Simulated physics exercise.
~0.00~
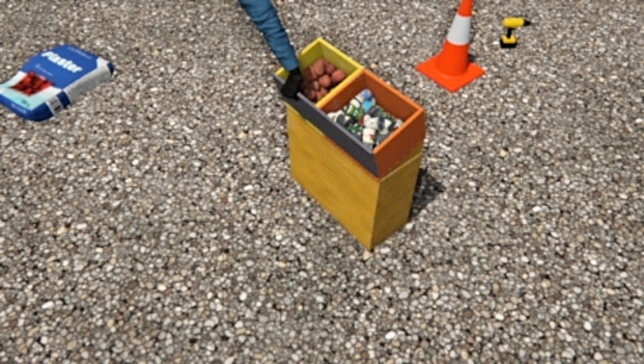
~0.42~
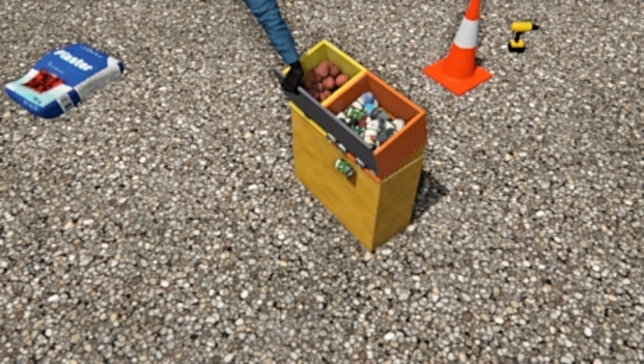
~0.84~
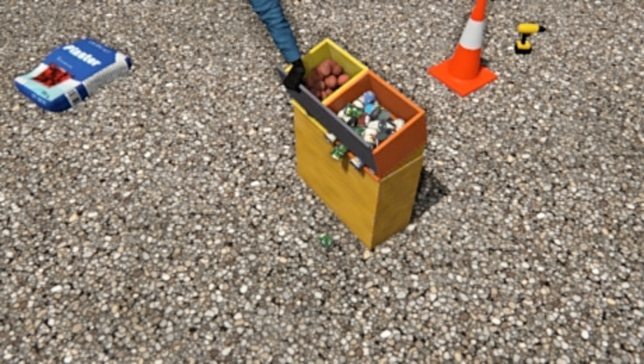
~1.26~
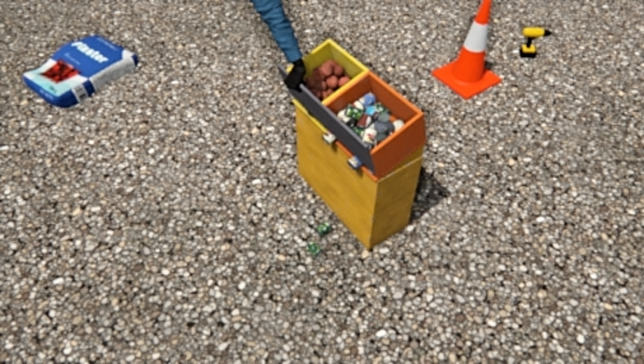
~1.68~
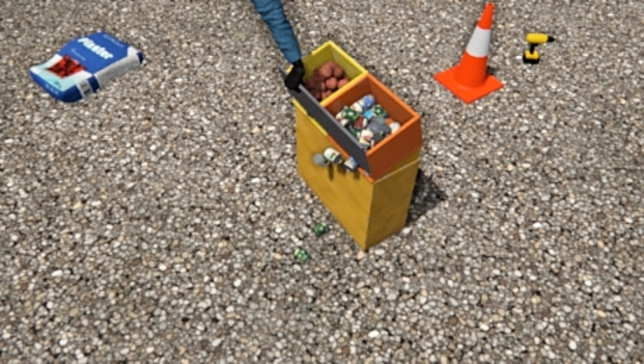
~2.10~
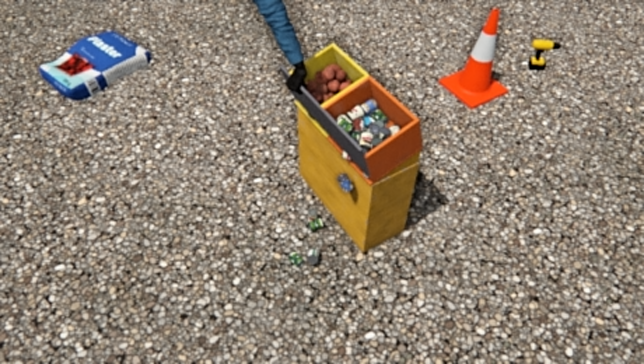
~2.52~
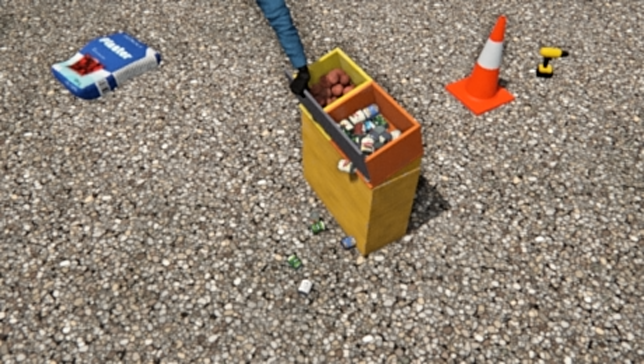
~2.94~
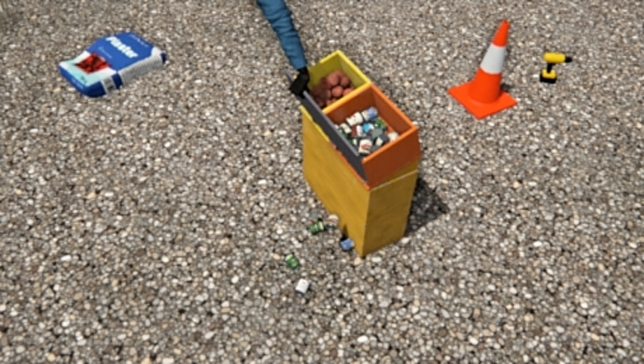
On a patch of gravel, a gloved hand held the edge of a yellow and orange display bin while small tins slipped out of the orange side a few at a time, ending scattered on the ground as the red potatoes stayed put.
